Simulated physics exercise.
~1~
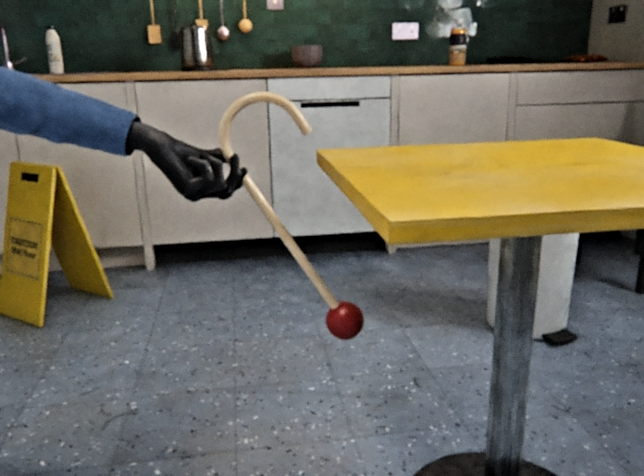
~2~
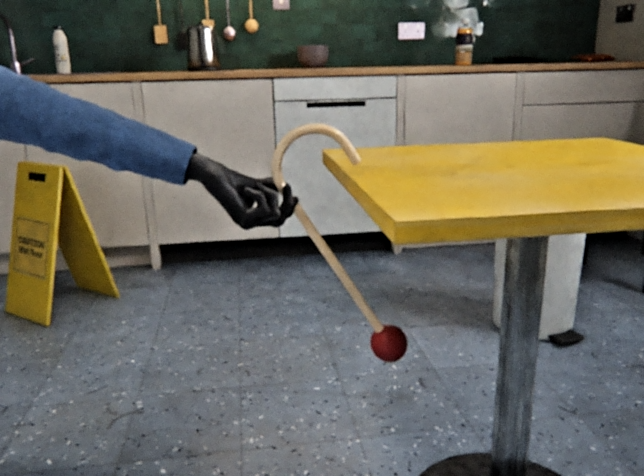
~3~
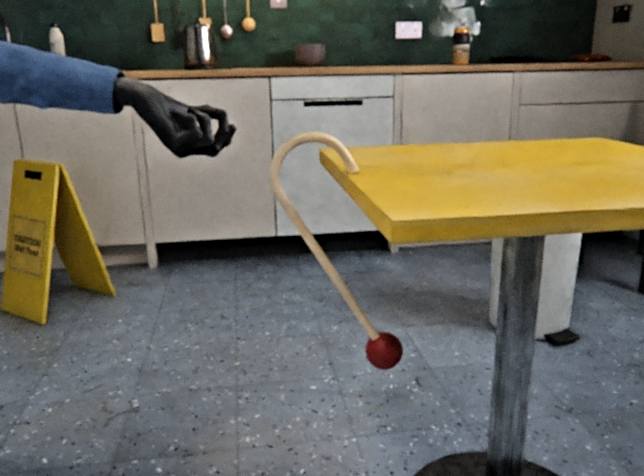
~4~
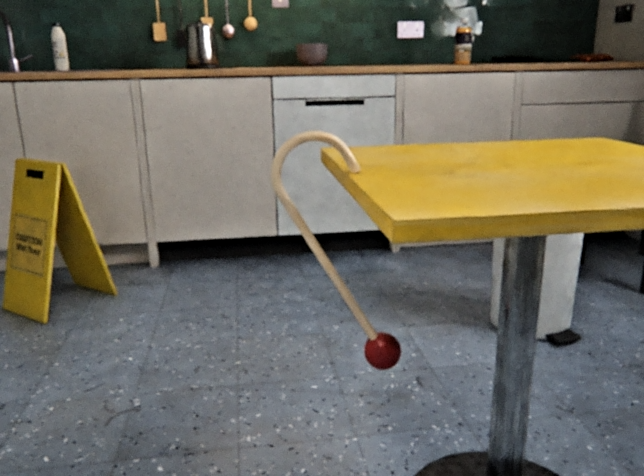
A cane-shaped stick with a curved crook at the top and a red ball at its lower end is carried by a dark hand in a blue sleeve toward a yellow table in a kitchen. The hand moves it right and slightly down until the tip of the crook rests on the table's left edge. The fingers then open and the hand draws back to the left, leaving the stick slanting below the tabletop. The hand leaves view, and the stick stays hooked on the edge, its red ball hanging still above the grey floor.
